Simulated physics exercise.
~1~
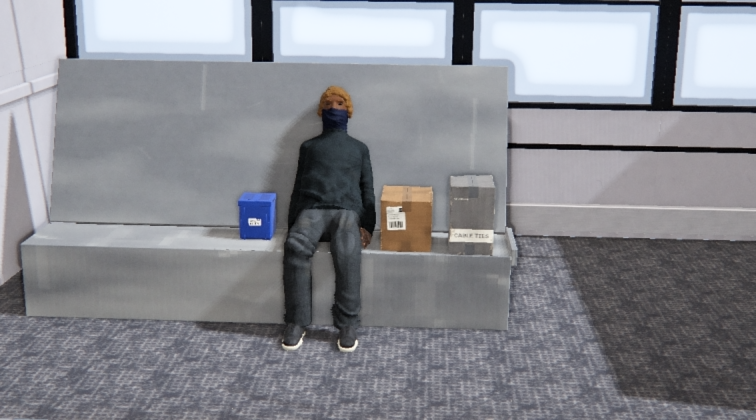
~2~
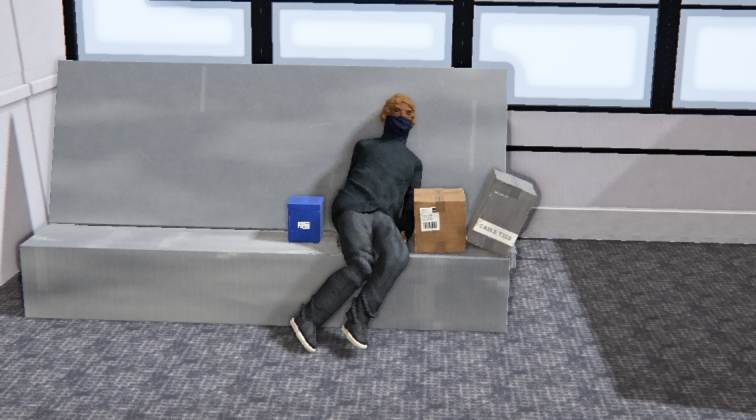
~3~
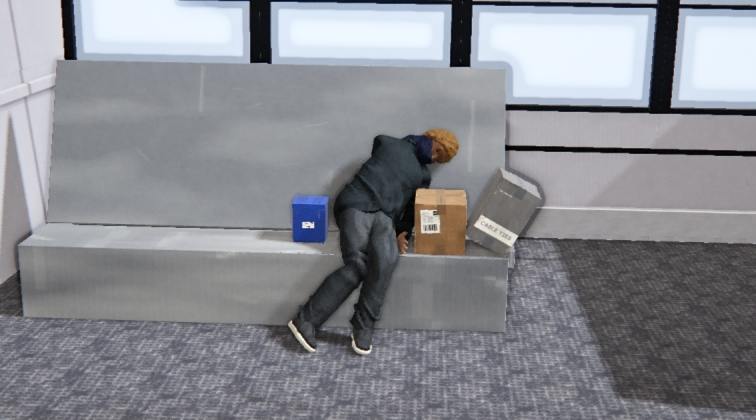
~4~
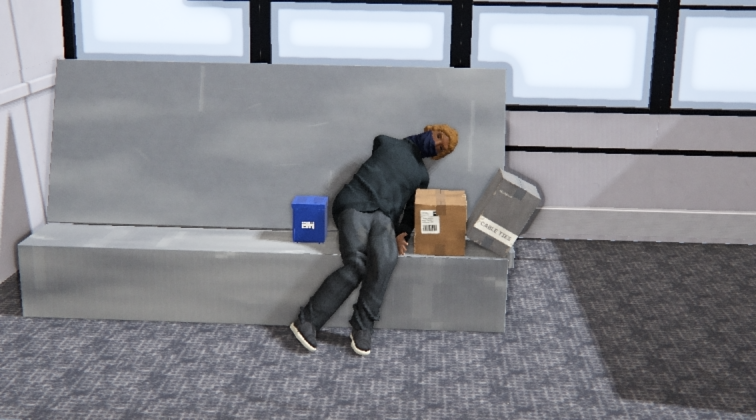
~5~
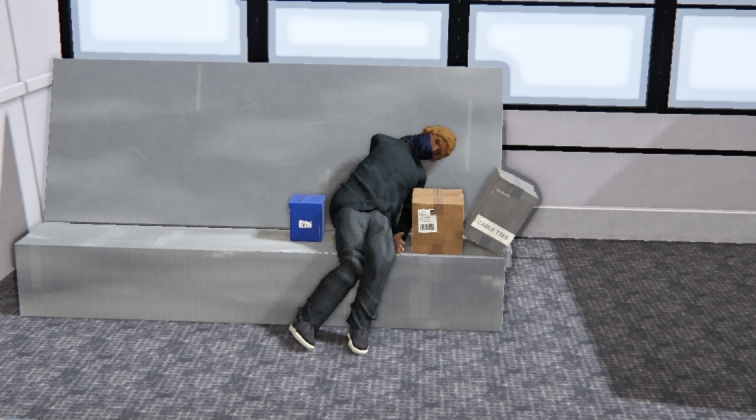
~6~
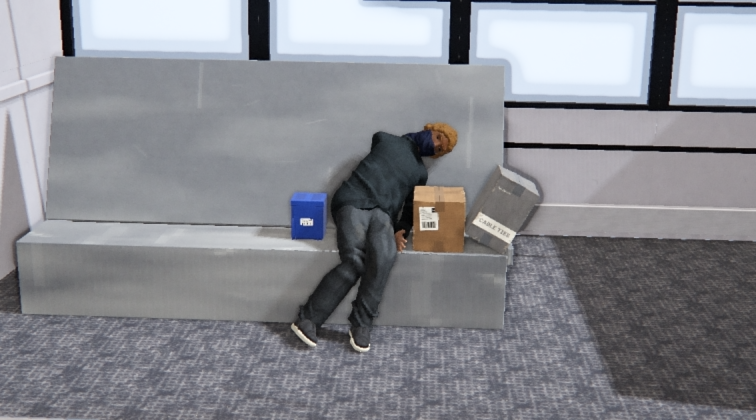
A masked sleeper on a grey bench slid right along with a blue tub and a brown box, then slumped over beside the box, while the grey pack tipped at the bench's end and stayed leaning there, with everything still on the seat.
